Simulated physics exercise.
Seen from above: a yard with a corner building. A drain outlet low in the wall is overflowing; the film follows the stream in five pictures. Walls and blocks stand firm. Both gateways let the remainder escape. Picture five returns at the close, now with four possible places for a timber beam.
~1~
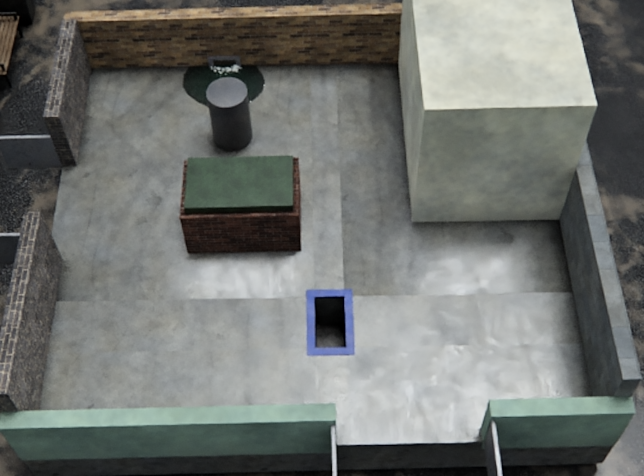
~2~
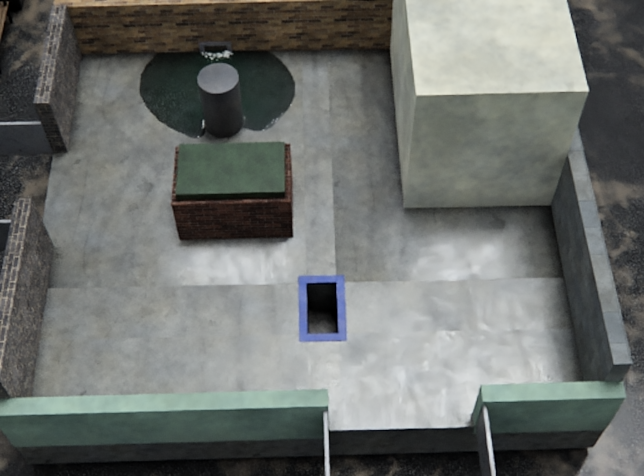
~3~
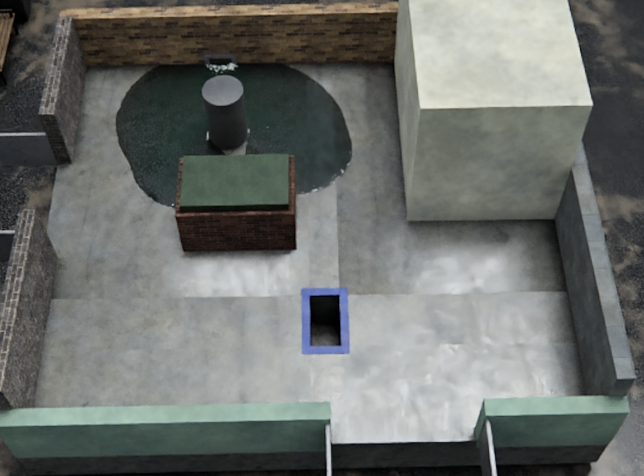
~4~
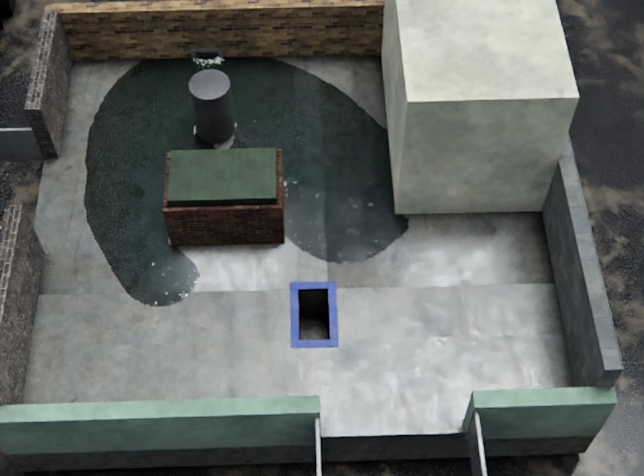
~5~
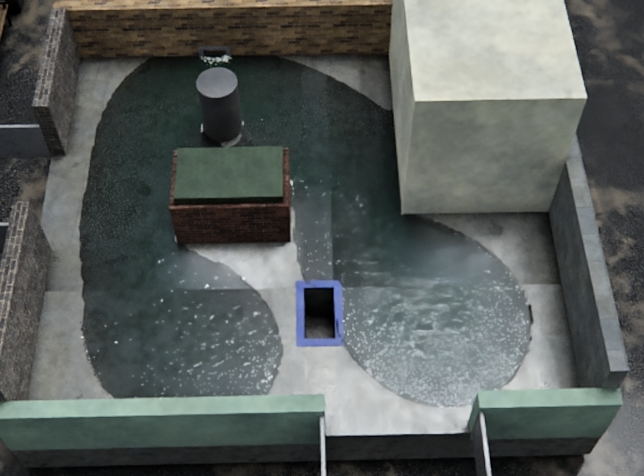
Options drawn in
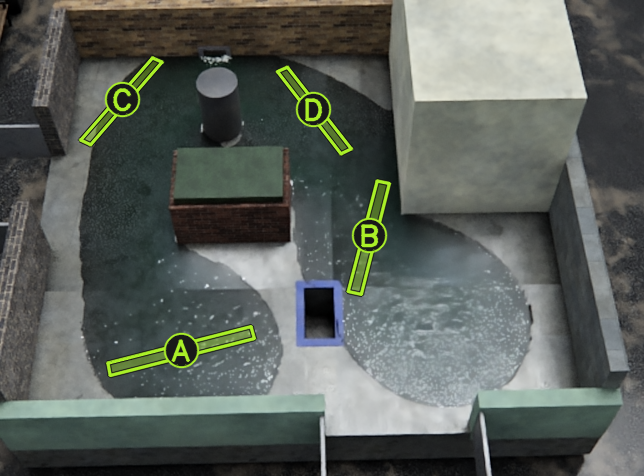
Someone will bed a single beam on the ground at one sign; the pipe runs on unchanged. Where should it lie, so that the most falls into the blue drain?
Spot B.
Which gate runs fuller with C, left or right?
The right gate.
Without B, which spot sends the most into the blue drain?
That would be A.
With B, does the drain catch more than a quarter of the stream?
Yes.
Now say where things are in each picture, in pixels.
Outfall at (225, 62); blue drain at (330, 322); open gate at (408, 427); open gate at (70, 211); water covers 3 % of the ground and shows as far out as (189, 89); blue drain still dry.
Water covers 8 % of the ground and shows as far out as (194, 132); blue drain still dry.
Water covers 19 % of the ground and shows as far out as (333, 171); blue drain still dry.
Water covers 34 % of the ground and shows as far out as (148, 298); blue drain still dry.
Water covers 59 % of the ground and shows as far out as (498, 371); blue drain still dry.
On the marked copy, A from (109, 369) to (252, 332); B from (354, 292) to (383, 182); C from (85, 142) to (157, 60); D from (282, 69) to (346, 151).
Choosing A, about 20 % of the stream runs into the blue drain, about 79 % out by the gates.
Choosing B, about 38 % of the stream runs into the blue drain, about 59 % out by the gates.
Choosing C, about 4 % of the stream runs into the blue drain, about 95 % out by the gates.
Choosing D, about 5 % of the stream runs into the blue drain, about 94 % out by the gates.
